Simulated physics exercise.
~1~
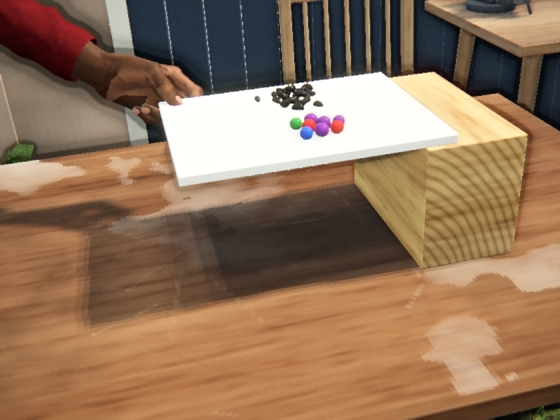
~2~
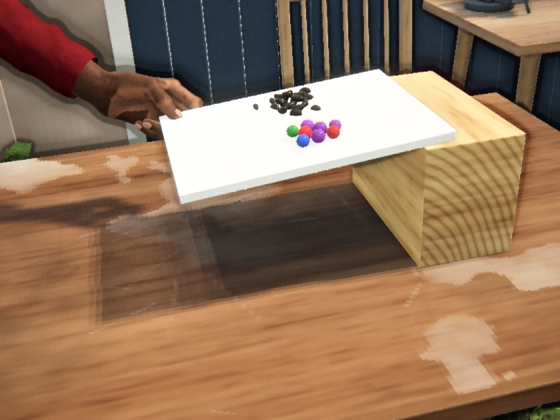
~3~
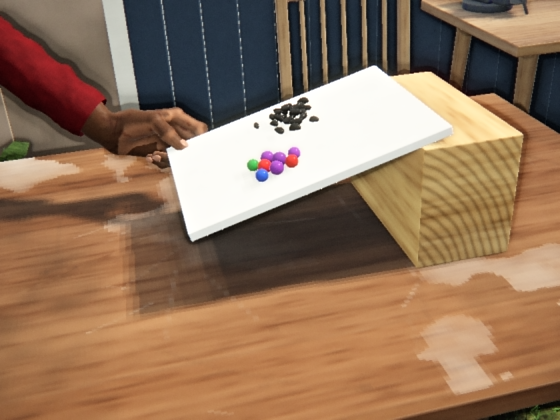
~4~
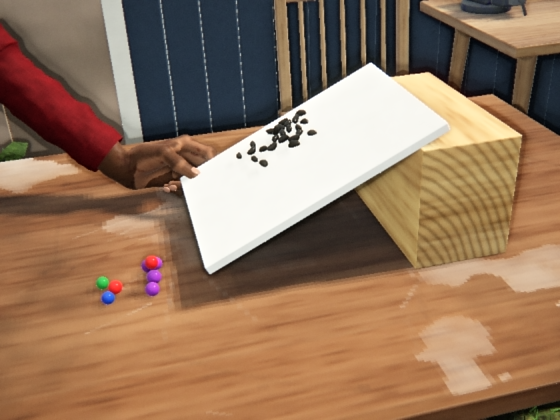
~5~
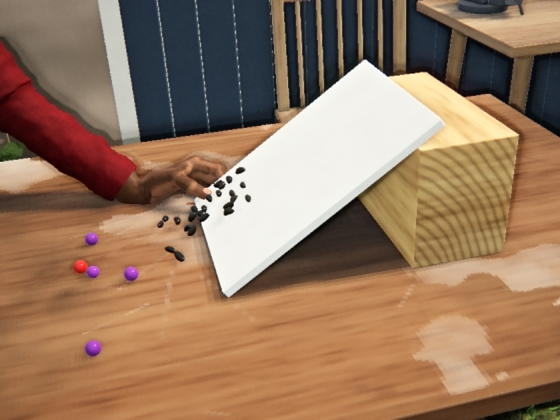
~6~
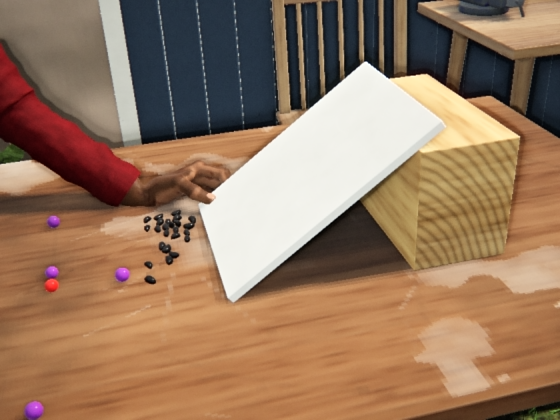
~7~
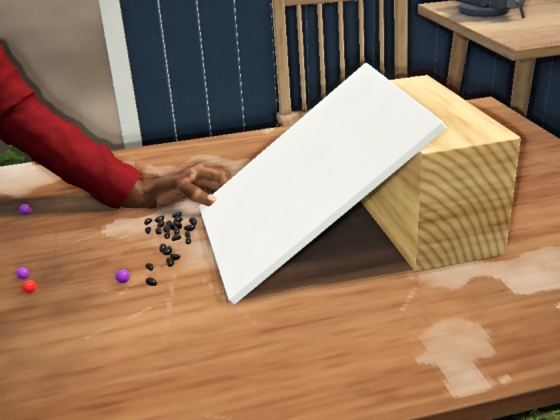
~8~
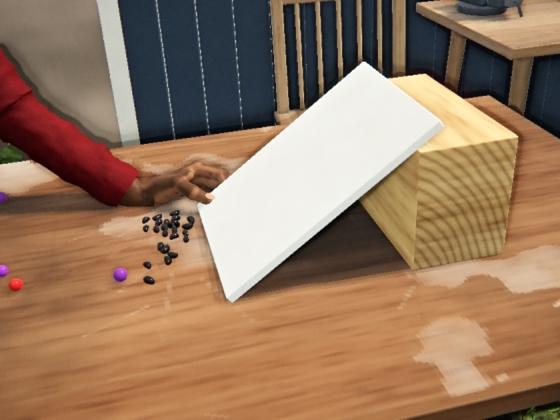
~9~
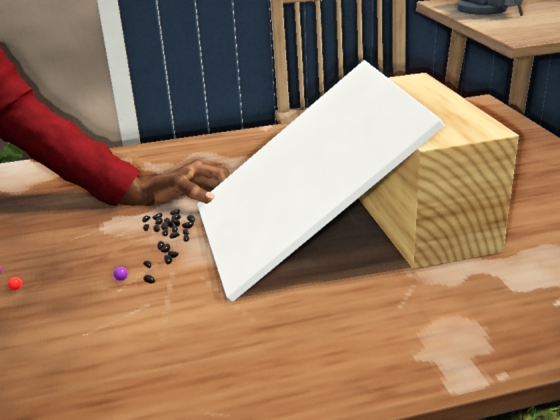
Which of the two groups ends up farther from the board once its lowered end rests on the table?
The colourful balls, which start nearer the viewer, end up farther away. They roll off to the left, while the black pieces stop close to the foot of the board.
